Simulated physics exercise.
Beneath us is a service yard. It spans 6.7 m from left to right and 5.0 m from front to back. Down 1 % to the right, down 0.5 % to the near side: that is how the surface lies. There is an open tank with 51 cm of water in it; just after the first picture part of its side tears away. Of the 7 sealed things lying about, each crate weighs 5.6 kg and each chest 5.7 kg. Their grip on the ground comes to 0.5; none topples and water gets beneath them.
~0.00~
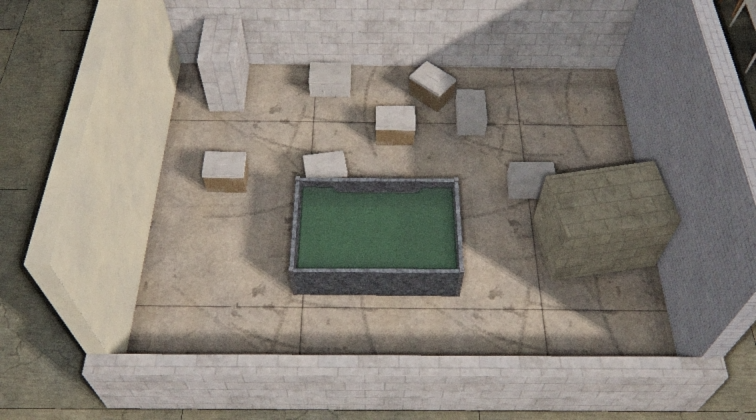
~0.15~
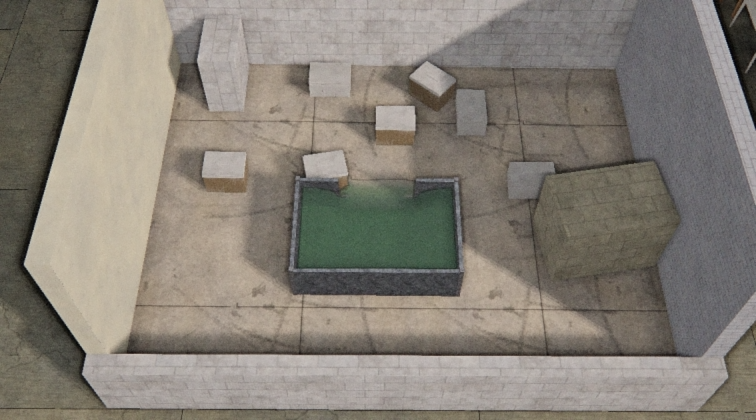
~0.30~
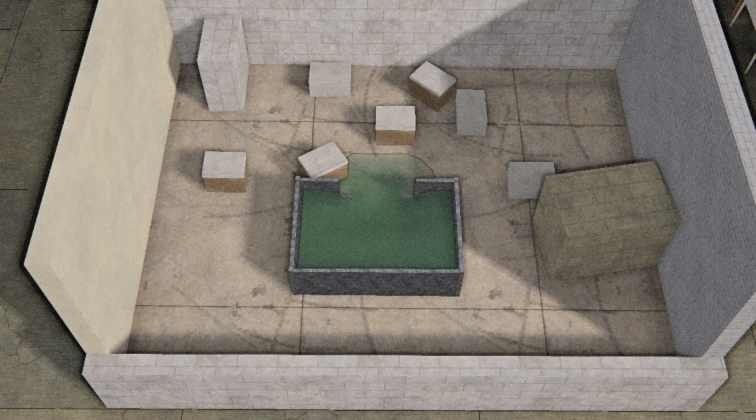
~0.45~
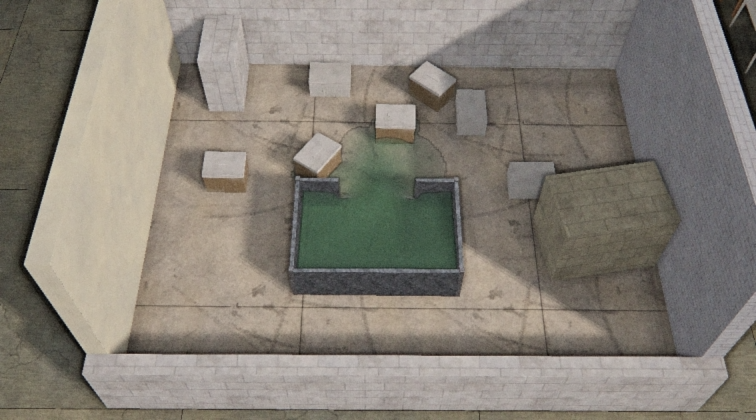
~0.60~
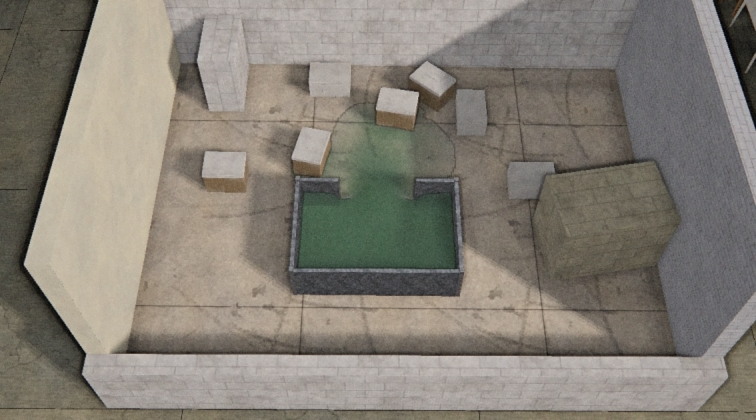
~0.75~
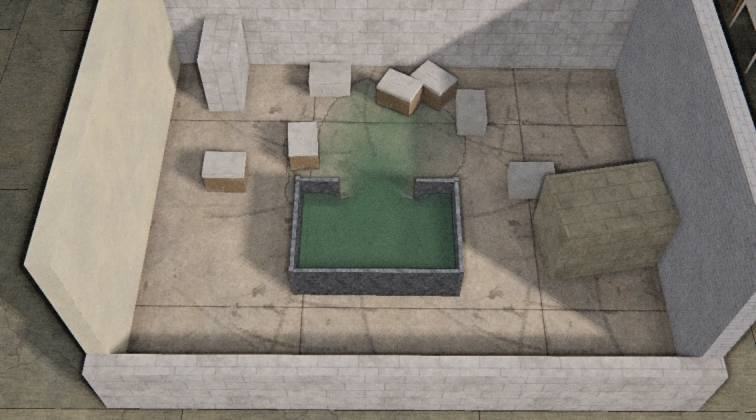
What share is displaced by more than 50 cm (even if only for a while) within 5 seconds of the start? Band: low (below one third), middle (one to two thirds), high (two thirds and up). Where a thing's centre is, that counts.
High.
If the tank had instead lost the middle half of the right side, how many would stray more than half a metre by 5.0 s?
The answer would then be 1.
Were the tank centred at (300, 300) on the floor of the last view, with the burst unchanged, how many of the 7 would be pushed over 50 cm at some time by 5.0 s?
Then the count would be 6.
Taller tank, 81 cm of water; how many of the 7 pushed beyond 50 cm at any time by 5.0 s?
That would give 7.
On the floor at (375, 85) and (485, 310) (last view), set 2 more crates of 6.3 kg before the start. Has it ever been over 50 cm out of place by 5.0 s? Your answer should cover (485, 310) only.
That one ends up within it.
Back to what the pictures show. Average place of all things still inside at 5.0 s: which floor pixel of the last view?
That lands at roughly (410, 202).
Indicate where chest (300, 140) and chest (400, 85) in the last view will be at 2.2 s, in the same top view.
They should sit about (239, 118) and (406, 54) in the last view.
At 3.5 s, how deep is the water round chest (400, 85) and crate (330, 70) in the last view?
I'd put it at 12 cm and 10 cm respectively.
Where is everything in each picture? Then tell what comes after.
The first picture shows a chest at (395, 117) rests on the ground; a chest at (325, 165) rests on the ground; water covers 2.5 m2; 0 of 7 have shifted.
The second picture shows a chest at (395, 117), on the bottom; a chest at (325, 164), on the bottom; 3.0 m2 under water; 0 of 7 have shifted.
The third picture shows a chest at (395, 117) rests on the ground; a chest at (323, 159), on the bottom, 10 cm from its start; 3.6 m2 under water; 1 of 7 have shifted.
The fourth picture shows a chest at (395, 115), on the bottom; a chest at (317, 151) rests on the ground, 25 cm from its start; 4.4 m2 under water; 1 of 7 have shifted.
The fifth picture shows a chest at (398, 100), on the bottom, 29 cm from its start; a chest at (311, 144) rests on the ground, 40 cm from its start; water covers 5.3 m2; 2 of 7 have shifted.
The sixth picture shows a chest at (400, 84) rests on the ground, 60 cm from its start; a chest at (302, 138), on the bottom, 56 cm from its start; water covers 6.2 m2; 2 of 7 have shifted.
After 1.1 s 2 of 7 are over 50 cm from their spots; 1 afloat.
After 2.2 s 5 of 7 are over 50 cm from their spots; 3 afloat.
After 3.5 s 5 of 7 are over 50 cm from their spots; 5 afloat.
After 5.0 s 6 of 7 are over 50 cm from their spots, and 6 have been at some point; 4 afloat.
